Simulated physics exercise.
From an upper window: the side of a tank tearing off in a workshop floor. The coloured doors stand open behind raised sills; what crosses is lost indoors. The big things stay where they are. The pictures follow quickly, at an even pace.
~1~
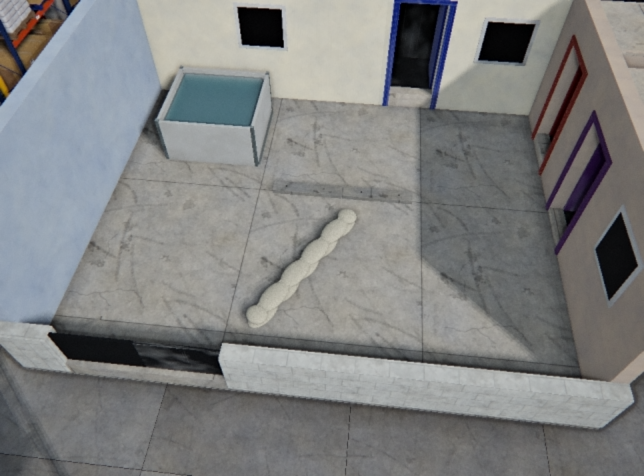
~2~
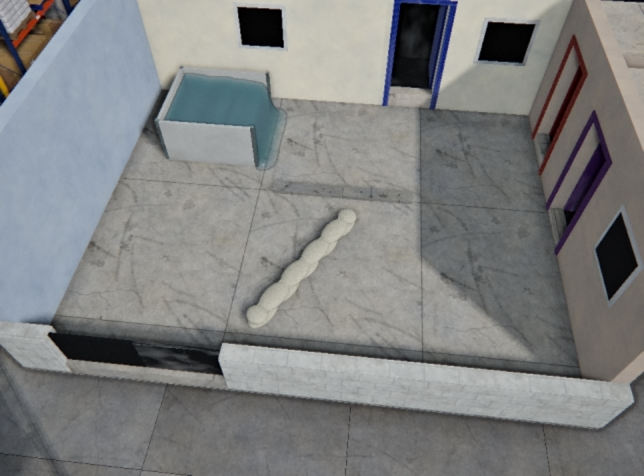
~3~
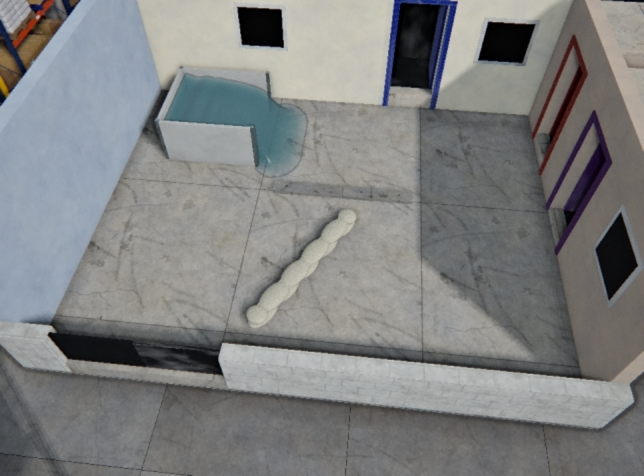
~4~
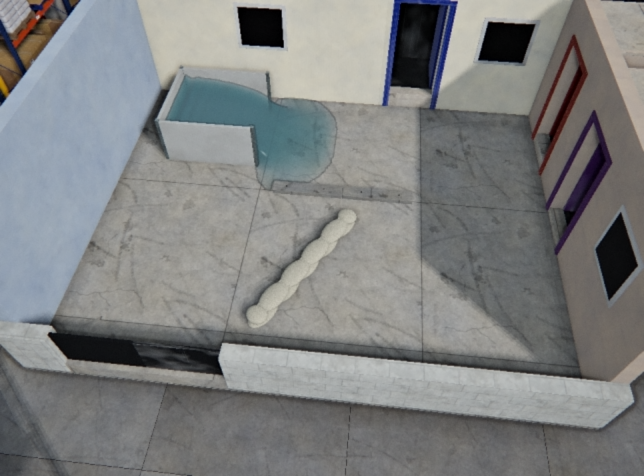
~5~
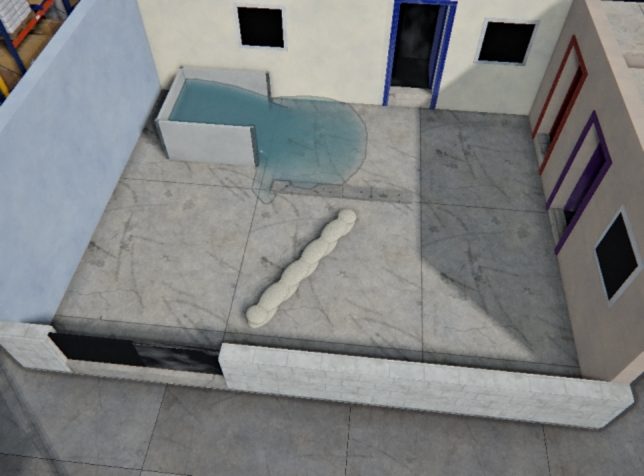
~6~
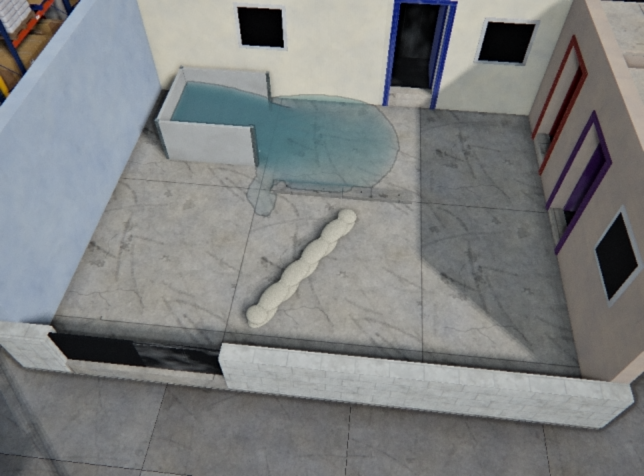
Water pours from the open right side of a pale tank in a walled workshop, spreading steadily rightward across the grey floor toward the viewer's side as well, while a pale twisted roll lies still and the coloured doorways stand open.
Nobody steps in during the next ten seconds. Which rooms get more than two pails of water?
In the end: The red door takes more than that; the purple door takes more than that; the blue door stays under that.
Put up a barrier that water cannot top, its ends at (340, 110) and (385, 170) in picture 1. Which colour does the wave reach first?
I say the blue-painted one.
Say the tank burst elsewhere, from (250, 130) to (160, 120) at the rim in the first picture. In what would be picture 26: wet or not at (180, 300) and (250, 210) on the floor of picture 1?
One after the other: Under water, flooded.
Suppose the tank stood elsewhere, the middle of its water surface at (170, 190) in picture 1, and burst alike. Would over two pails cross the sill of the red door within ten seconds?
Red door keeps below it.
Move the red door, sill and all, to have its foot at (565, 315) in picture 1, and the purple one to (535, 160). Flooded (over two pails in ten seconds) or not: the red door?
Then: Red keeps below it.
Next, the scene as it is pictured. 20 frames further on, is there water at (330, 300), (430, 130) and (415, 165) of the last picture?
In that order: Free of water, covered, under water.
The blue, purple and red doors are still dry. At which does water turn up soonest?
It is the blue-painted one.
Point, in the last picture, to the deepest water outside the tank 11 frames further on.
Close to (519, 125).
A moment on, water covers 30 % of the floor; the red door wet at the sill, nothing in, the purple door not reached, the blue door wet at the sill, nothing in.
Next, water covers 40 % of the floor; the red door under two buckets in, the purple door under two buckets in, the blue door wet at the sill, nothing in.
Then, water covers 45 % of the floor; the red door far over two buckets in, the purple door over two buckets in, the blue door wet at the sill, nothing in.
Later, water covers 60 % of the floor; the red door far over two buckets in, the purple door far over two buckets in, the blue door wet at the sill, nothing in.
In the end, water covers 80 % of the floor; the red door far over two buckets in, the purple door far over two buckets in, the blue door wet at the sill, nothing in.
